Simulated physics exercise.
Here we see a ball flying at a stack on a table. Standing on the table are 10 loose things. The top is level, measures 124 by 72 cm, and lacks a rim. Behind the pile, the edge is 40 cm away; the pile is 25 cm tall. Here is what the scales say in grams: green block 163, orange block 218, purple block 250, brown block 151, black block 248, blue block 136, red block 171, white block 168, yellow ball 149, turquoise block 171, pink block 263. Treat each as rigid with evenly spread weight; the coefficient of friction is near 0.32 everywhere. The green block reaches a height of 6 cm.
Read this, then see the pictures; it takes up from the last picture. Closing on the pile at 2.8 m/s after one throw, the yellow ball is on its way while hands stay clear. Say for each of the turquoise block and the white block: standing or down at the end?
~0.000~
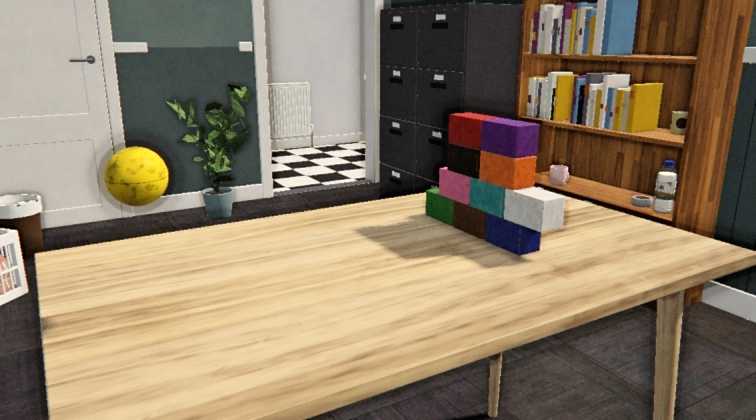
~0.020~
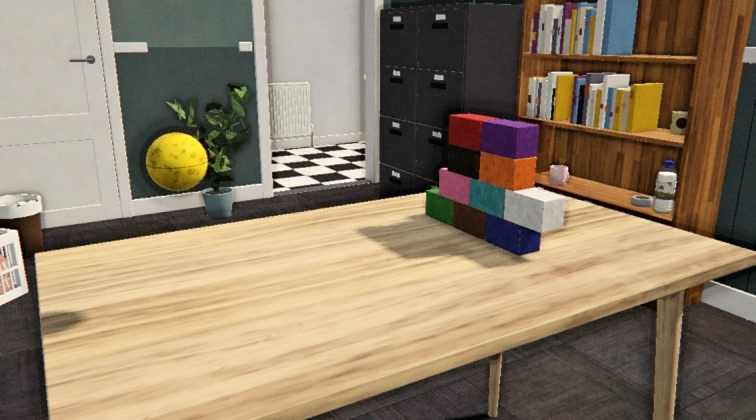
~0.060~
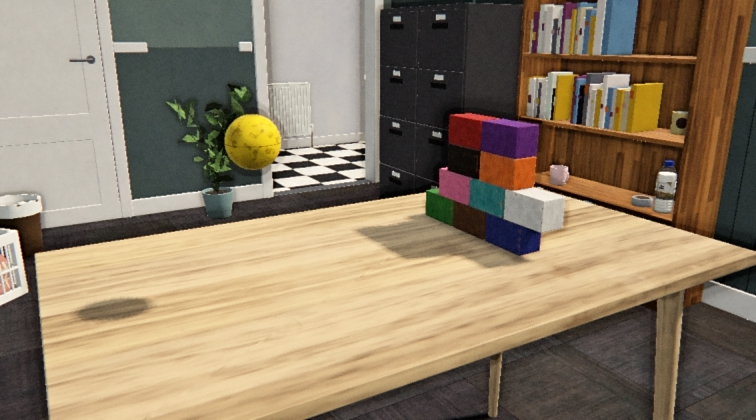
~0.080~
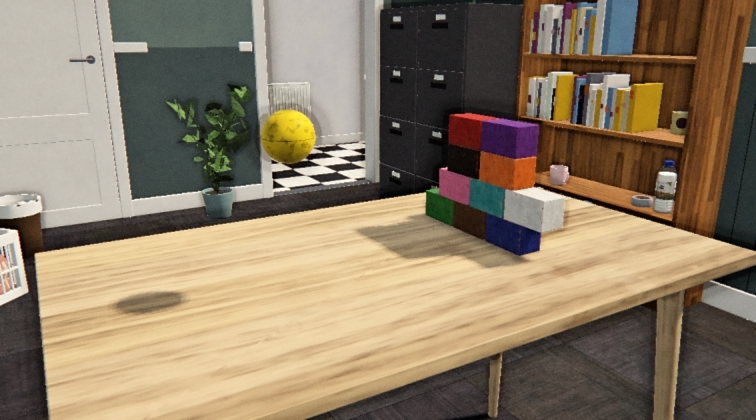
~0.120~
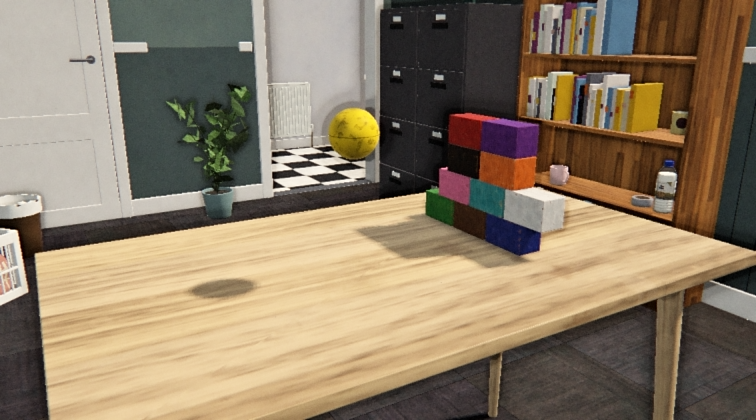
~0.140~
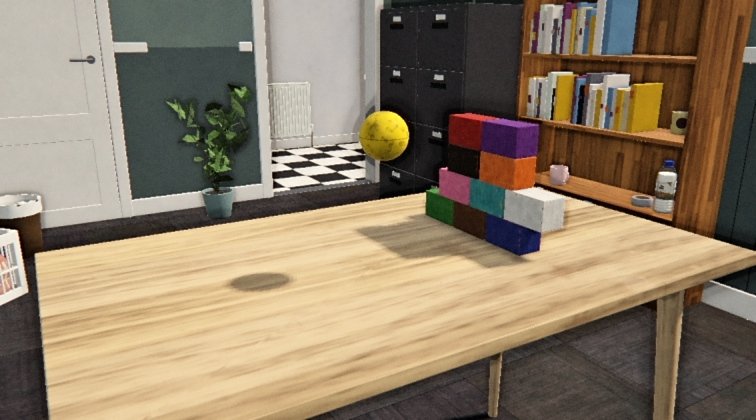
The turquoise block is still on its base; the white block has come off its base.
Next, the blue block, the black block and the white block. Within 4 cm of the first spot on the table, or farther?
First, the blue block stays in its position; second, the black block stays in its position; third, the white block is moved away.
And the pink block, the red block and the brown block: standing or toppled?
Outcome noted - the pink block survives without falling, the red block survives without falling, the brown block survives without falling.
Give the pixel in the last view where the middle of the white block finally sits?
It ends near (565, 243).
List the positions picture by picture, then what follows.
In the first frame, 63 cm short of the pile; yellow ball (137, 177); turquoise block (496, 195); white block (534, 208).
In the second frame, 58 cm short of the pile; yellow ball (177, 162); purple block (509, 139).
In the third frame, 46 cm short of the pile; yellow ball (253, 142); black block (472, 160).
In the fourth frame, 41 cm short of the pile; yellow ball (289, 137); red block (474, 131).
In the fifth frame, 29 cm short of the pile; yellow ball (353, 134); green block (448, 206).
In the sixth frame, 24 cm short of the pile; yellow ball (384, 136); turquoise block (496, 196); white block (533, 208).
Around 0.34 s, yellow ball near (503, 198); white block at 3° to upright near (540, 208); orange block at 7° to upright; purple block at 7° to upright.
Around 0.44 s, yellow ball near (495, 240); white block at 14° to upright near (543, 209); orange block at 44° to upright; purple block at 41° to upright.
Around 0.54 s, yellow ball near (491, 243); white block at 52° to upright near (550, 219); orange block on its side; purple block on its side.
Around 0.64 s, yellow ball near (489, 244); white block on its side near (561, 234); orange block on its side; purple block upside down.
Finally (1.2 s), on their side or leaning hard on the table, orange block, purple block and white block; the other 7 still in place (within 4 cm). Final places as that camera would see them, turquoise block near (498, 195), white block near (565, 243).
